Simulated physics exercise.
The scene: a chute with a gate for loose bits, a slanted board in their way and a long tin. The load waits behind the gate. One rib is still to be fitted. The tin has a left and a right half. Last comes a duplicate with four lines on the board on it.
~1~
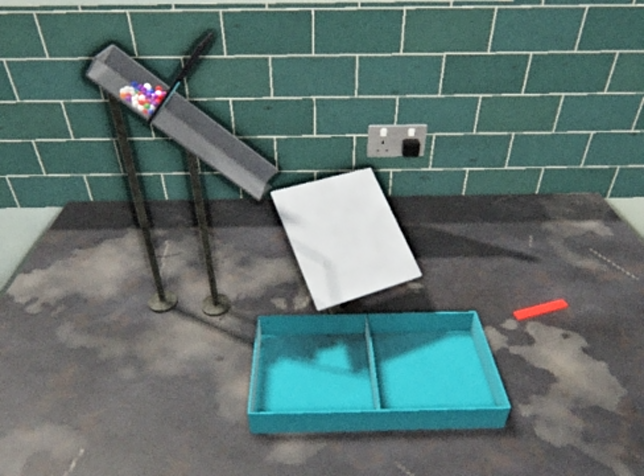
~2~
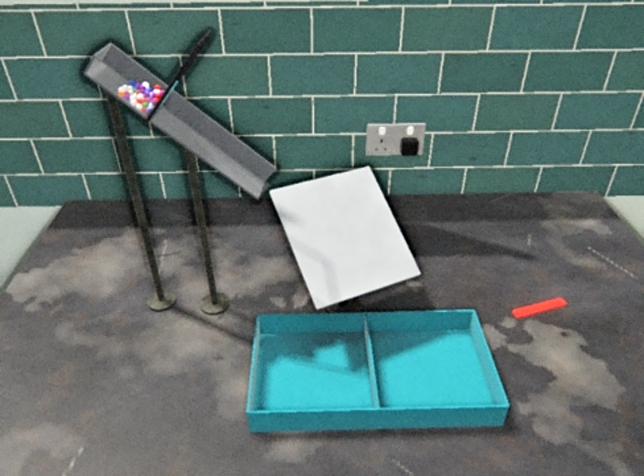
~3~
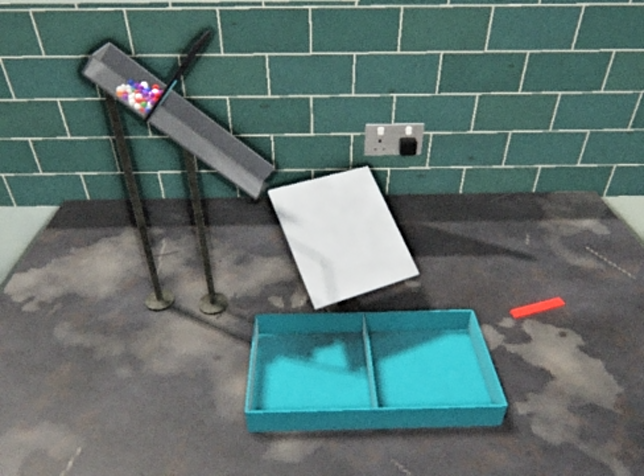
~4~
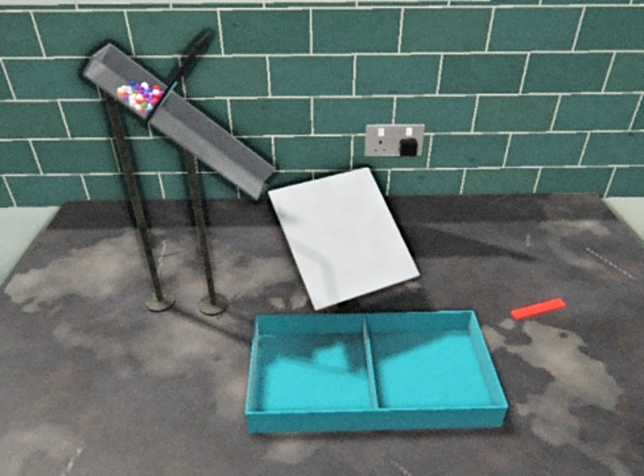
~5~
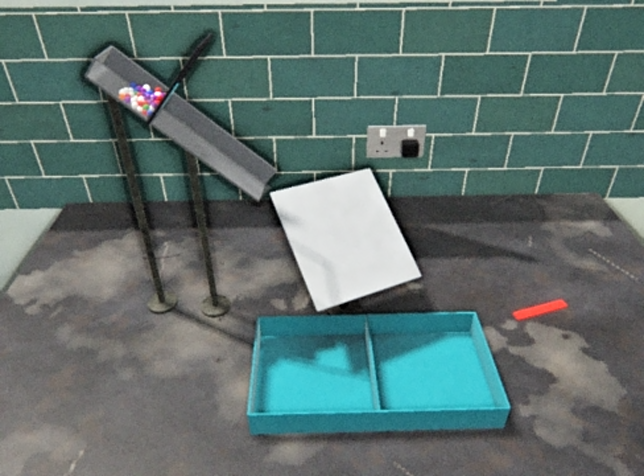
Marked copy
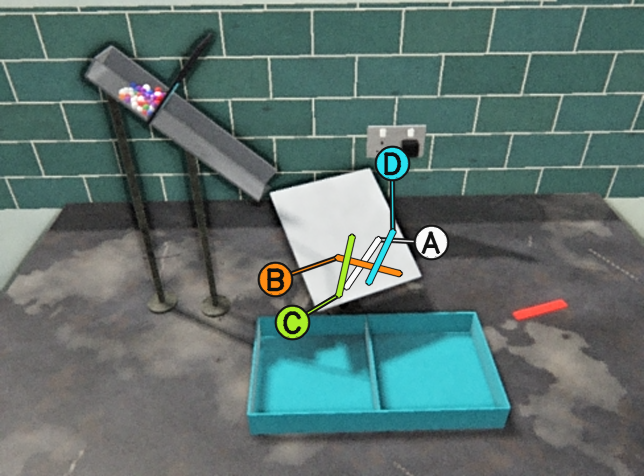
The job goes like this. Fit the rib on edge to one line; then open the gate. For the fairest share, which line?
Go for D.
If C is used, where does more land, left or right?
The left half.
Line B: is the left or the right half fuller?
The right half.
On the marked copy, line A from (378, 239) to (346, 286); line B from (337, 257) to (399, 273); line C from (351, 237) to (338, 294); line D from (392, 231) to (368, 282).
If A is chosen, of what is caught, the bulk in the left half, a small share in the right.
If B is chosen, of what is caught, a small share in the left half, all but a few in the right.
If C is chosen, of what is caught, the bulk in the left half, close to a quarter in the right.
If D is chosen, of what is caught, close to half in the left half, close to half in the right.
